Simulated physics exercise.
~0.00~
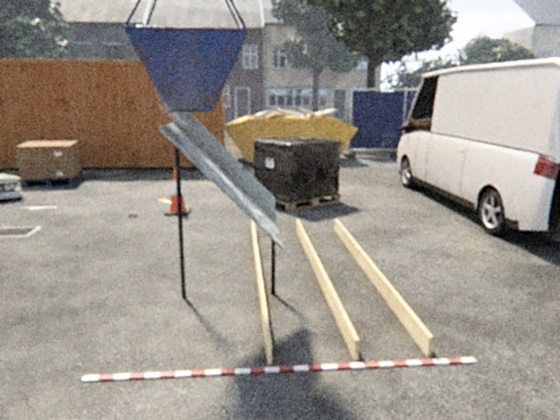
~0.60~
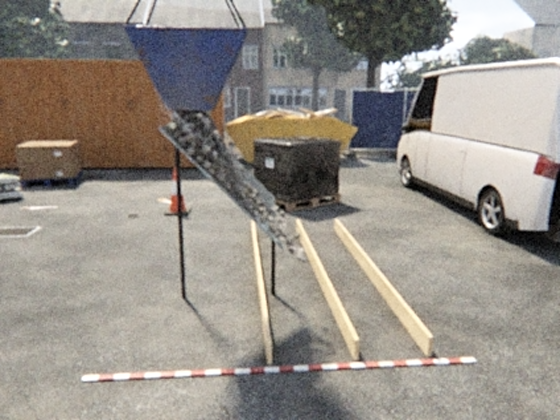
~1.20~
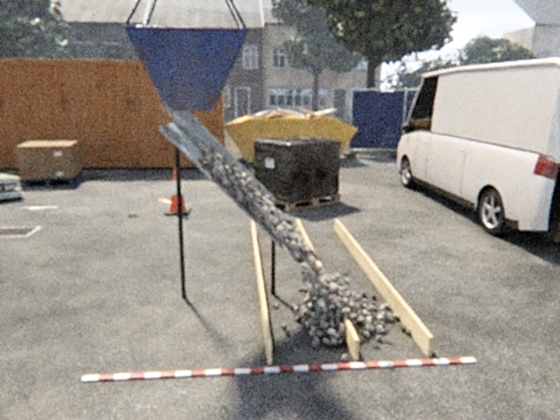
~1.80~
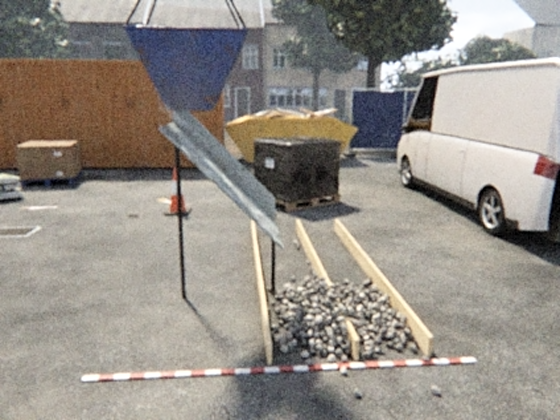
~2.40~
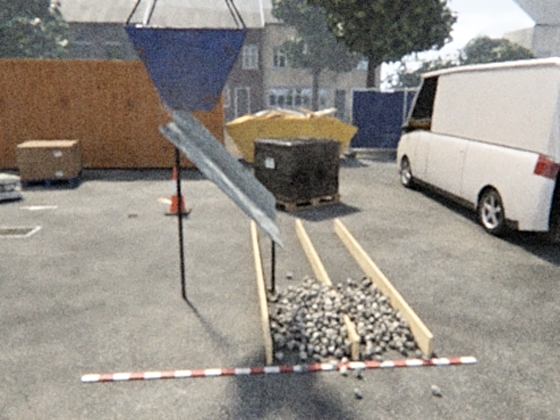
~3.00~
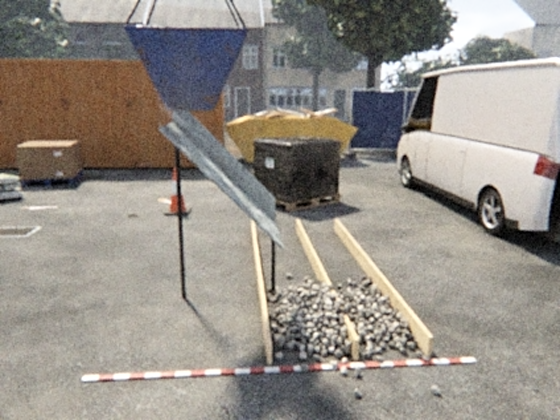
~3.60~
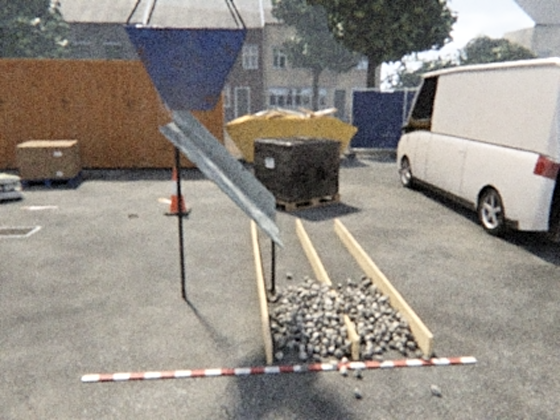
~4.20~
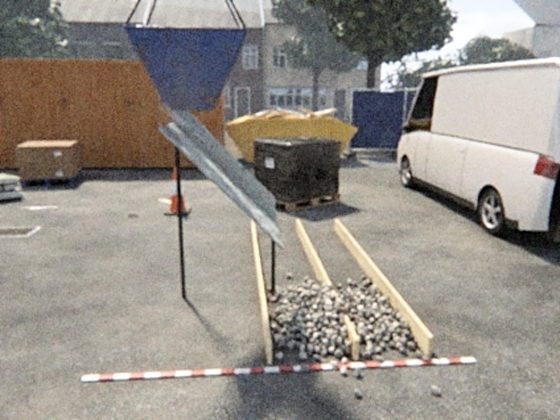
The video shows grey stones dropping from a blue hopper onto a sloping metal chute in a paved yard, sliding down to the right and spilling between three wooden boards, where they settle in a heap across both bays, with more in the left one.
